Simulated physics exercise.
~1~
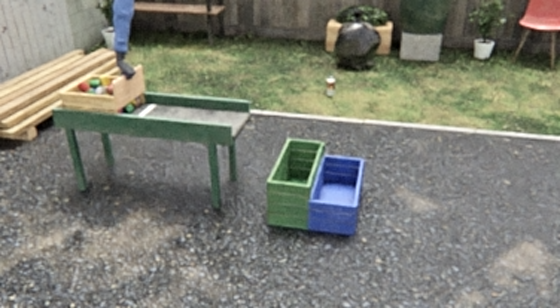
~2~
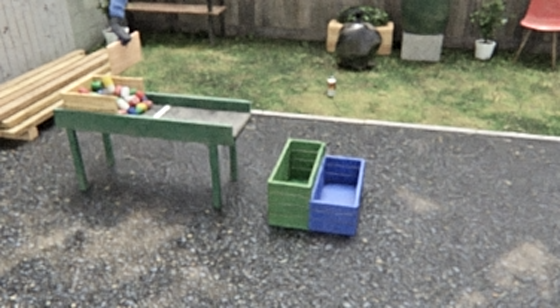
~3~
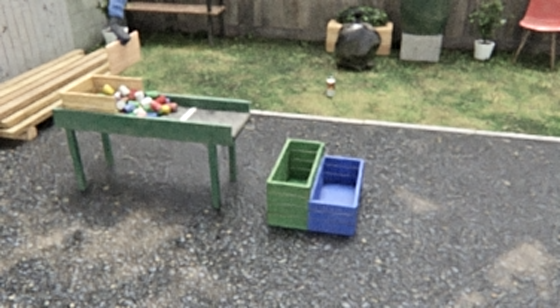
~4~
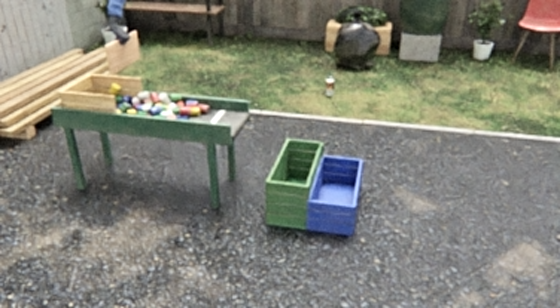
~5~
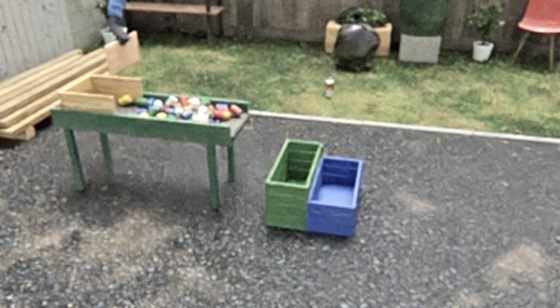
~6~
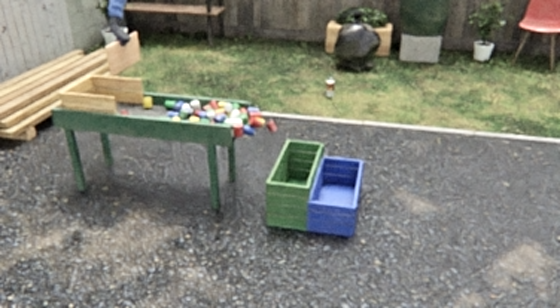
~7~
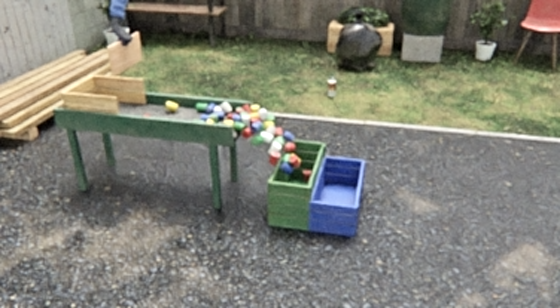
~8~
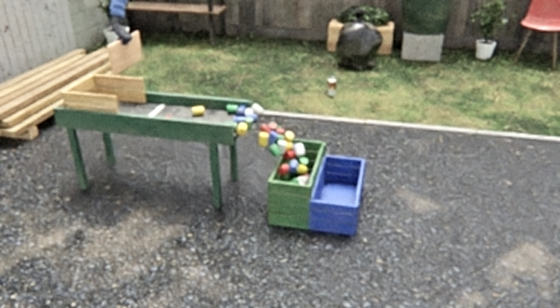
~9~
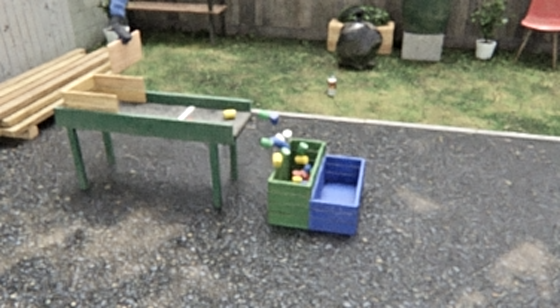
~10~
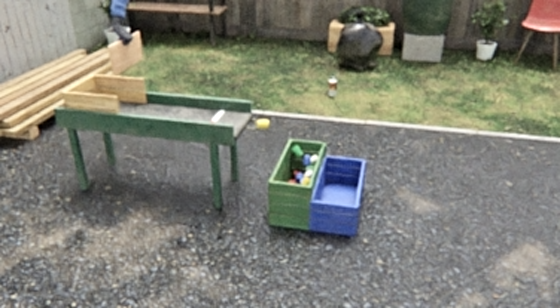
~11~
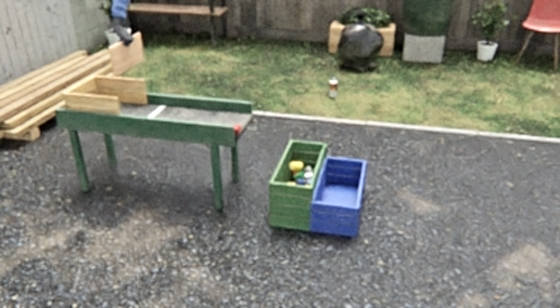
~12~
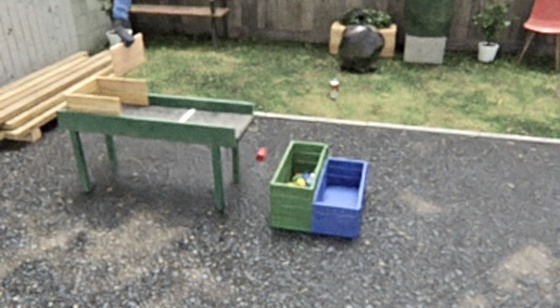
The video shows a wooden gate lifting from a pen of colourful jars on a green table-like belt outdoors, and the jars travelling right and spilling off the end. Nearly all drop into the green tote, one lies on the ground short of it, and the blue box stays empty.
